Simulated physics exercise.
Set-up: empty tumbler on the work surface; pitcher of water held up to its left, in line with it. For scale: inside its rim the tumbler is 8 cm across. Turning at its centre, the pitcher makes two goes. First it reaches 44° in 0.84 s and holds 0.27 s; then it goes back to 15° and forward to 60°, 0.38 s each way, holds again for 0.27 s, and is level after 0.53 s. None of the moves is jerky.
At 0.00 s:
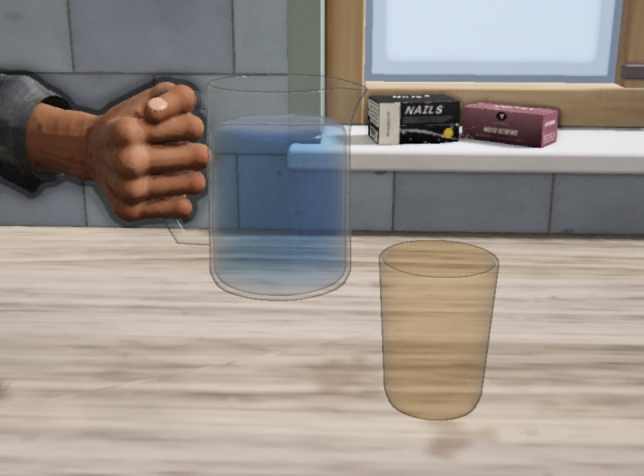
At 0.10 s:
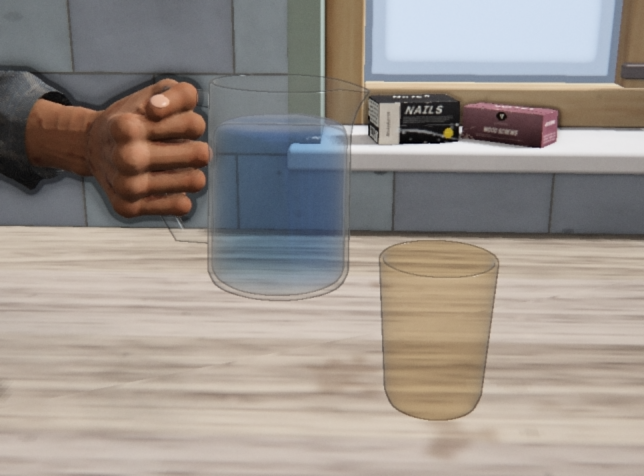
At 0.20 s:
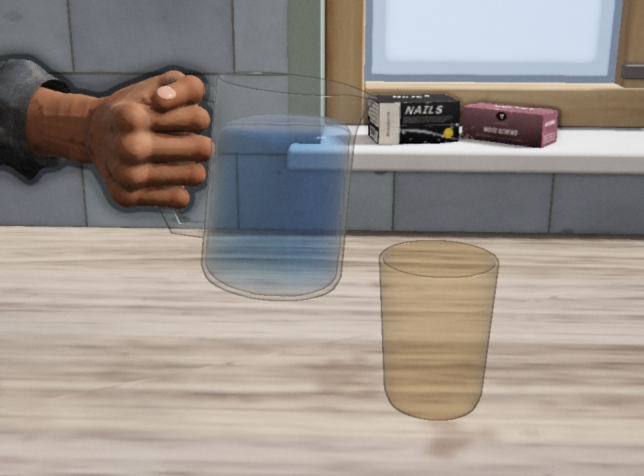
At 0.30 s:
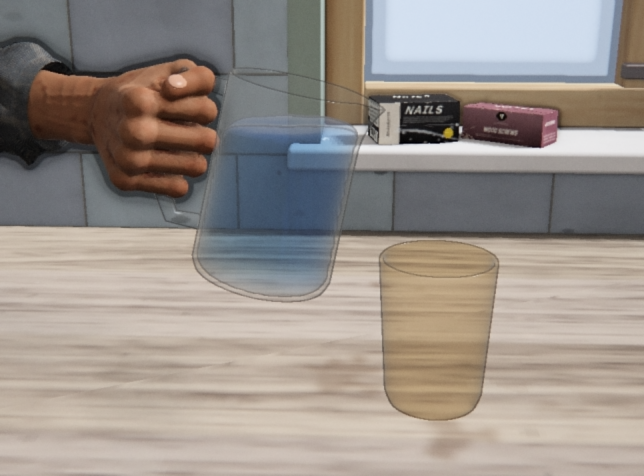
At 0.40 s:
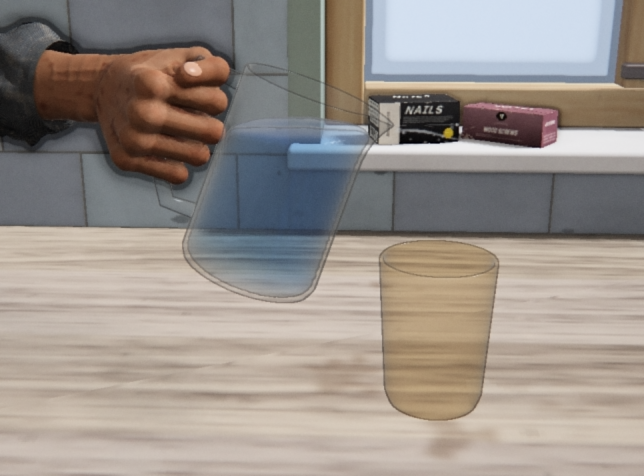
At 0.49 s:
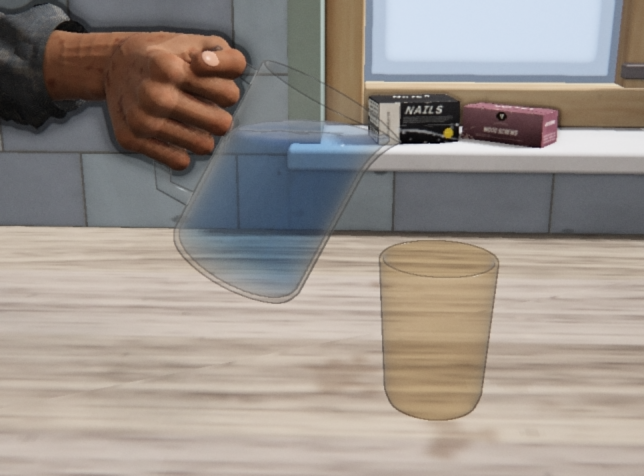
The clip shows a hand at the left holding a clear pitcher of blue water above a wooden surface, up and to the left of an empty amber tumbler, then steadily tilting the pitcher to the right toward the tumbler.
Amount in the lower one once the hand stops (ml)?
255 ml.
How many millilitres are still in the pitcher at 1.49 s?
It still holds some 750 ml, I'd say.
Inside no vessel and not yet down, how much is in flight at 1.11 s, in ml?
15 ml.
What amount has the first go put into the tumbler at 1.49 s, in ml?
Roughly 90 ml.
After 1.11 s the tilt is 44° and the tumbler has 60 ml, the pitcher 765 ml, and 0 ml is on the work surface.
After 1.49 s the tilt is 15° and the tumbler has 85 ml, the pitcher 755 ml, and 0 ml is on the work surface.
After 2.14 s the tilt is 60° and the tumbler has 190 ml, the pitcher 620 ml, and 0 ml is on the work surface.
After 2.52 s the tilt is 11° and the tumbler has 255 ml, the pitcher 585 ml, and 0 ml is on the work surface.
In the end the tumbler has 255 ml, the pitcher 585 ml, and 0 ml is on the work surface.
